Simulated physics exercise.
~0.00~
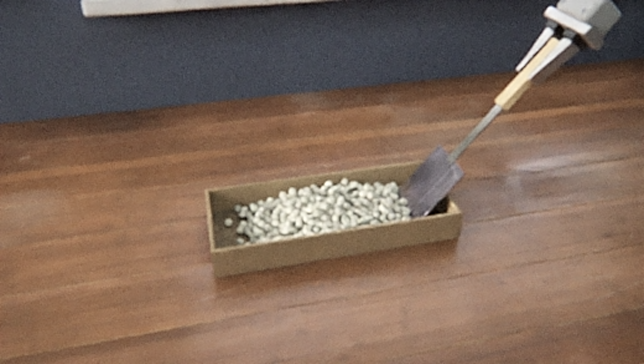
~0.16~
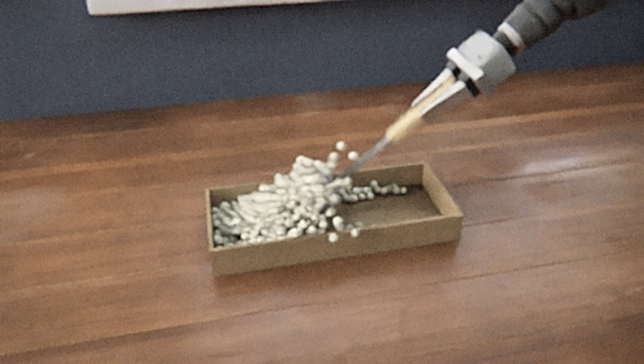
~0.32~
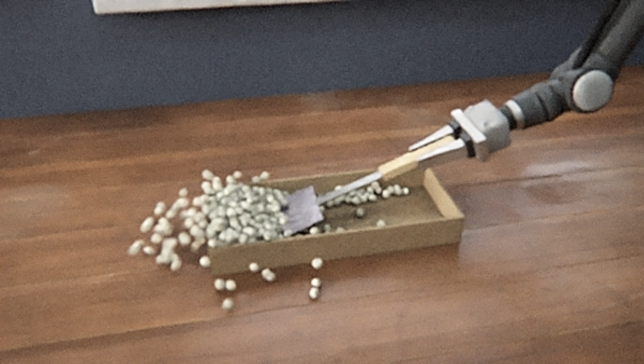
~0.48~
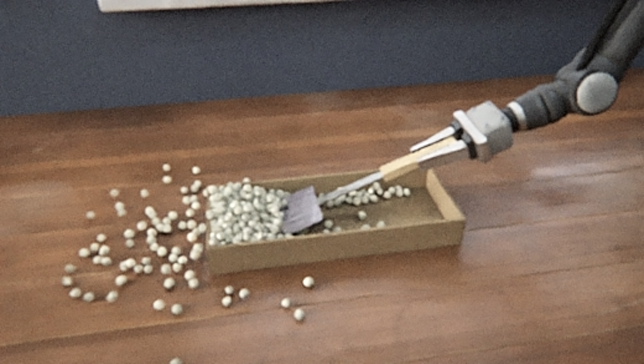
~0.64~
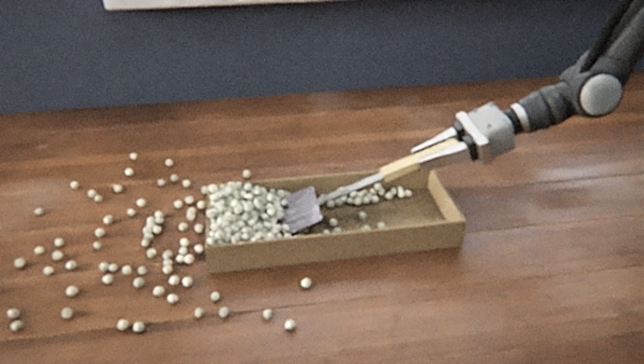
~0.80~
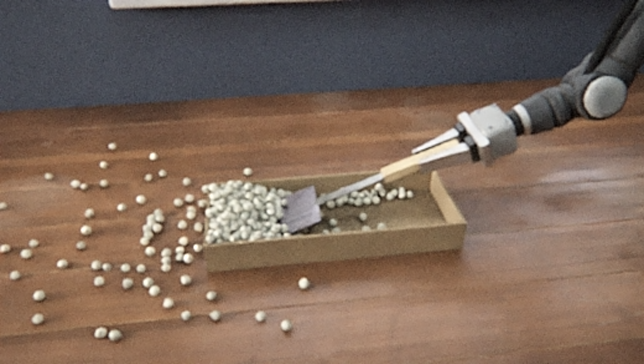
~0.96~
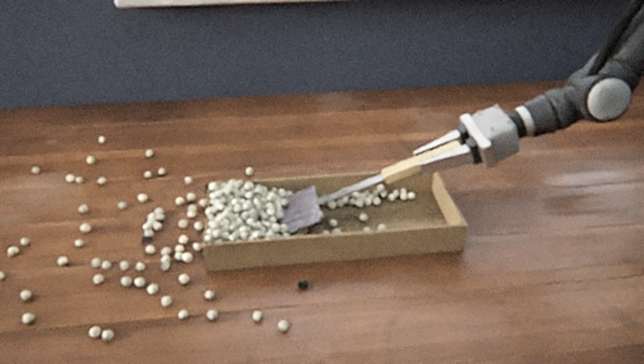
A robot arm sweeps a paddle left through a tray, spilling some beads onto the table.
